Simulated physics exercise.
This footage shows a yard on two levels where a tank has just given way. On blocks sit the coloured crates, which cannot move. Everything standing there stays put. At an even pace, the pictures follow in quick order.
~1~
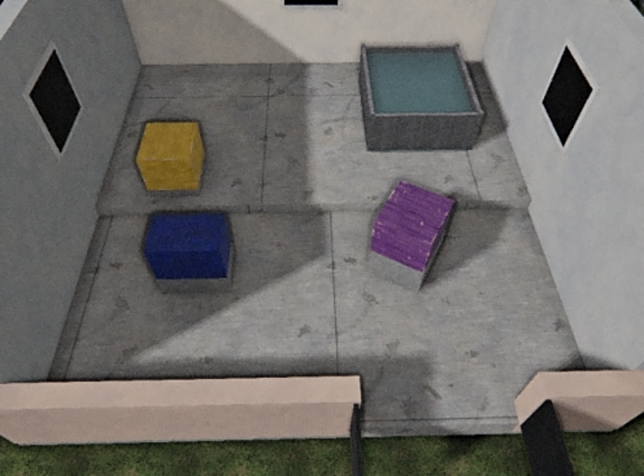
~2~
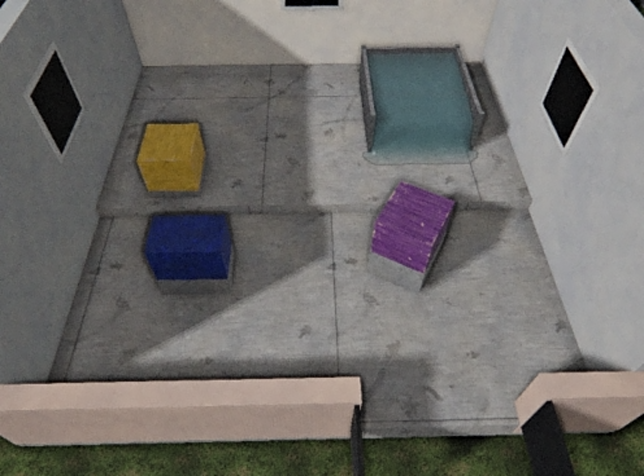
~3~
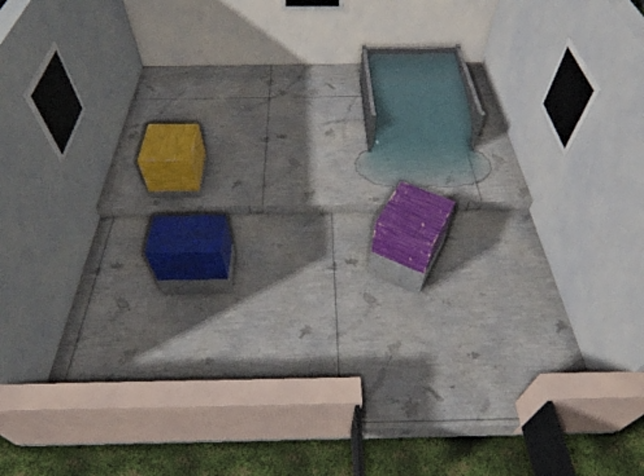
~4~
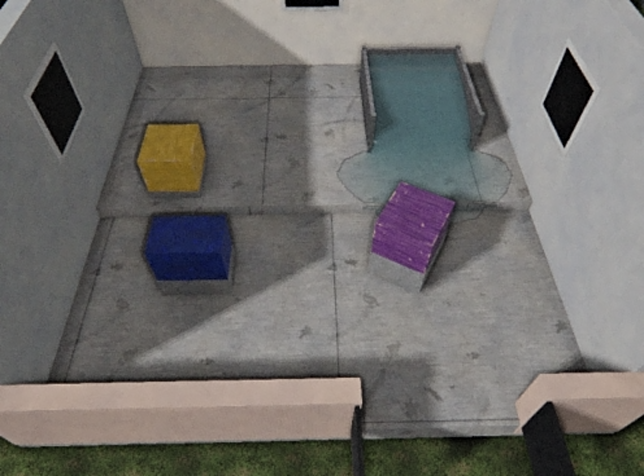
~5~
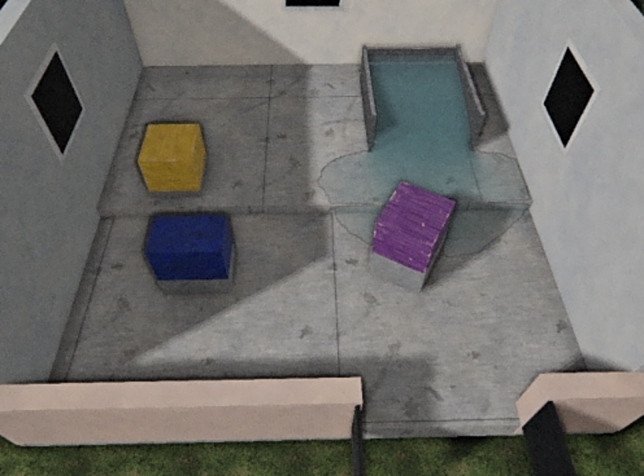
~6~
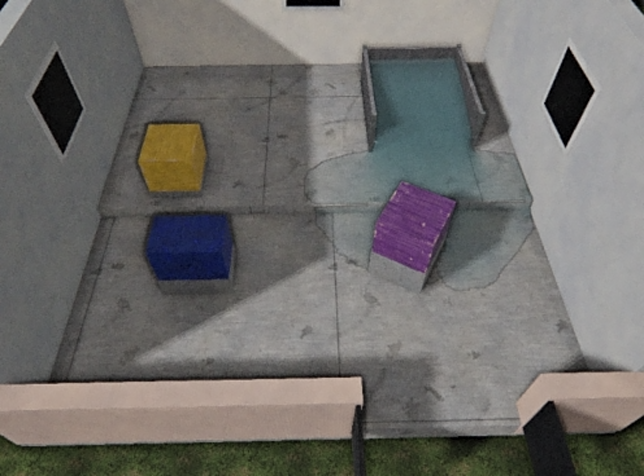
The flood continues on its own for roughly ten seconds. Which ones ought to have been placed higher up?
In the end: The purple crate stays dry; the yellow crate stays dry; the blue crate stays dry.
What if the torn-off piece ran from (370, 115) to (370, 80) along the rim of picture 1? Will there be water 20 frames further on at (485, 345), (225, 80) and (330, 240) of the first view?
In sequence: Untouched, inundated, untouched.
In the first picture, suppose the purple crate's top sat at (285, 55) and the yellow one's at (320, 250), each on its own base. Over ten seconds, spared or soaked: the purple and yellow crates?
Result - purple crate stays clear, yellow crate is inundated.
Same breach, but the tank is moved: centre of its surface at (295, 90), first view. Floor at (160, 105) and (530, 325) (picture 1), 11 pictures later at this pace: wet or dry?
The first spot is not reached, while the second is not reached.
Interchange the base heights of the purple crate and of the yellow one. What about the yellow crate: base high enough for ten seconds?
With the swap, the yellow crate avoids the flood.
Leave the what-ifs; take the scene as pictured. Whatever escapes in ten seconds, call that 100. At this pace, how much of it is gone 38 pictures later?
Near 60 %.
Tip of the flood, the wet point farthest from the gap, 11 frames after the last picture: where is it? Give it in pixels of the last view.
Close to (177, 409).
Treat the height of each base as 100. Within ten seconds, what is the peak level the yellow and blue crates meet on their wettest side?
About 0 % and 50 %.
A moment on, water covers 25 % of the floor; the purple crate water round its plinth, the yellow crate not reached, the blue crate not reached.
Next, water covers 35 % of the floor; the purple crate water round its plinth, the yellow crate not reached, the blue crate water round its plinth.
Then, water covers 50 % of the floor; the purple crate water round its plinth, the yellow crate not reached, the blue crate water round its plinth.
Later, water covers 55 % of the floor; the purple crate water round its plinth, the yellow crate not reached, the blue crate water round its plinth.
In the end, water covers 50 % of the floor; the purple crate stayed above the water, the yellow crate stayed above the water, the blue crate stayed above the water.
